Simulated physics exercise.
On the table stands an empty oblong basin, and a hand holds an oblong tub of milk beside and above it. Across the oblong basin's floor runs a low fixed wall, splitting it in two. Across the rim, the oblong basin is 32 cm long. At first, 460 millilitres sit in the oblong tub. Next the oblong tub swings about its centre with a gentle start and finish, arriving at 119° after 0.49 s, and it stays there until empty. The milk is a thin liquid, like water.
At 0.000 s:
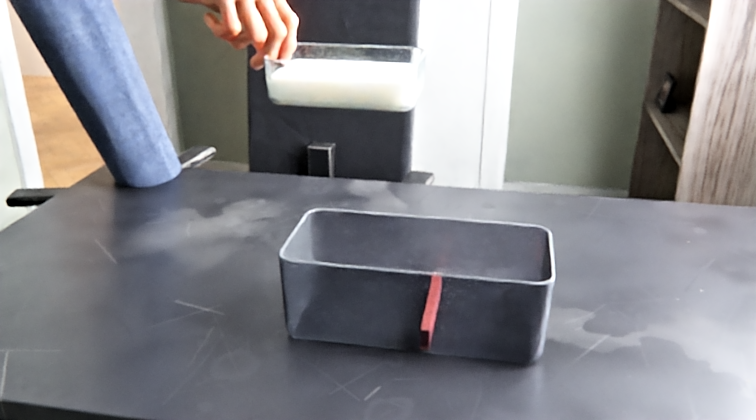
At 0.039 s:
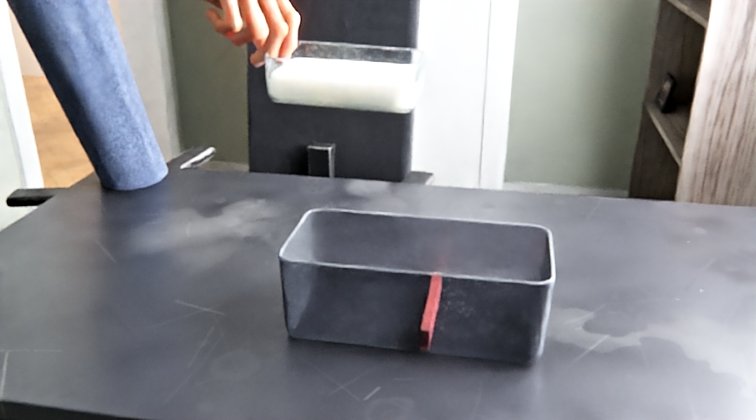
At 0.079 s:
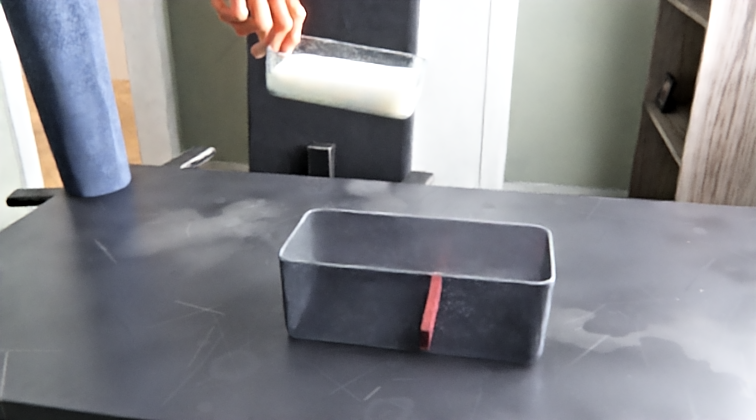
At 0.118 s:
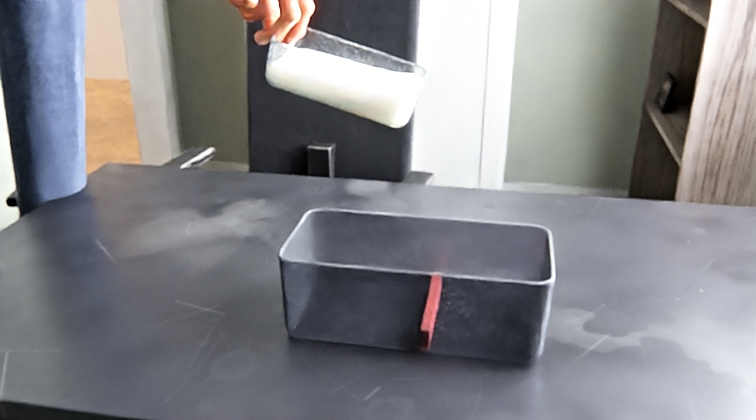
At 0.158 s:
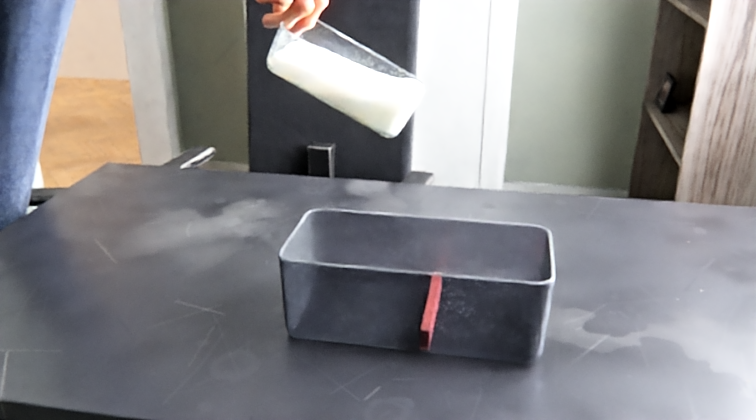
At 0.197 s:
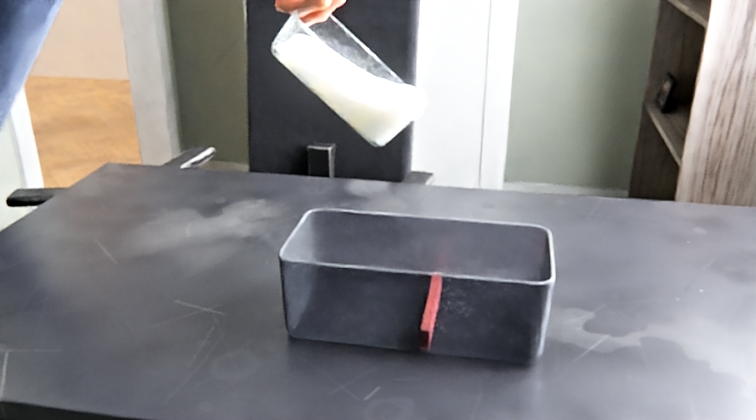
A hand held a clear oblong tub of milk above an empty dark basin with a red strip, then tilted it steadily down to the right until the milk reached the lowered rim.
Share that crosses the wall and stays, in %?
54 %.
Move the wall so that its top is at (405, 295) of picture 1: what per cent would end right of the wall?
60 per cent.
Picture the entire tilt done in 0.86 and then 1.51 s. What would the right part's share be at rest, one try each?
In order, 70 and 70 per cent.
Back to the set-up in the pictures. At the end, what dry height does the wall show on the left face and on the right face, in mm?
Roughly 22 mm on the left side and roughly 16 mm on the right.
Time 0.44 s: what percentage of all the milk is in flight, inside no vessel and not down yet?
Close to 44 per cent, I'd say.
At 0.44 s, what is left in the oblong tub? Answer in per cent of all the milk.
I'd estimate some 10 % remains.
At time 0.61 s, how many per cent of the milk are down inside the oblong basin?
78 per cent, give or take a little.
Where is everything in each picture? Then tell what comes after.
In the first picture, it leans 0°; its right rim is at (421, 59); the milk meets the walls at (280, 67) and (419, 73); the oblong basin's rim runs from (294, 233) to (551, 255); the wall's top is at (432, 300).
In the second picture, it leans 2°; its right rim is at (422, 61); the milk meets the walls at (280, 65) and (419, 74).
In the third picture, it leans 8°; its right rim is at (423, 69); the milk meets the walls at (281, 61) and (420, 78).
In the fourth picture, it leans 16°; its right rim is at (423, 81); the milk meets the walls at (281, 56) and (417, 82).
In the fifth picture, it leans 28°; its right rim is at (421, 96); the milk meets the walls at (282, 47) and (416, 88).
In the sixth picture, it leans 41°; its right rim is at (414, 112); the milk meets the walls at (286, 40) and (398, 93); 7 per cent is over the edge.
Then, 0.44 s in, the tilt is 115° and 9 per cent is still to pour, 1 is left of the wall and 45 right of it.
Then, 0.61 s in, the tilt is 119° and 0 per cent is still to pour, 21 is left of the wall and 57 right of it.
Then, 0.79 s in, the tilt is 119° and 0 per cent is still to pour, 34 is left of the wall and 53 right of it.
Then, 0.99 s in, the tilt is 119° and 0 per cent is still to pour, 38 is left of the wall and 54 right of it.
Finally, 38 per cent lies left of the wall, 54 right of it and 8 outside.
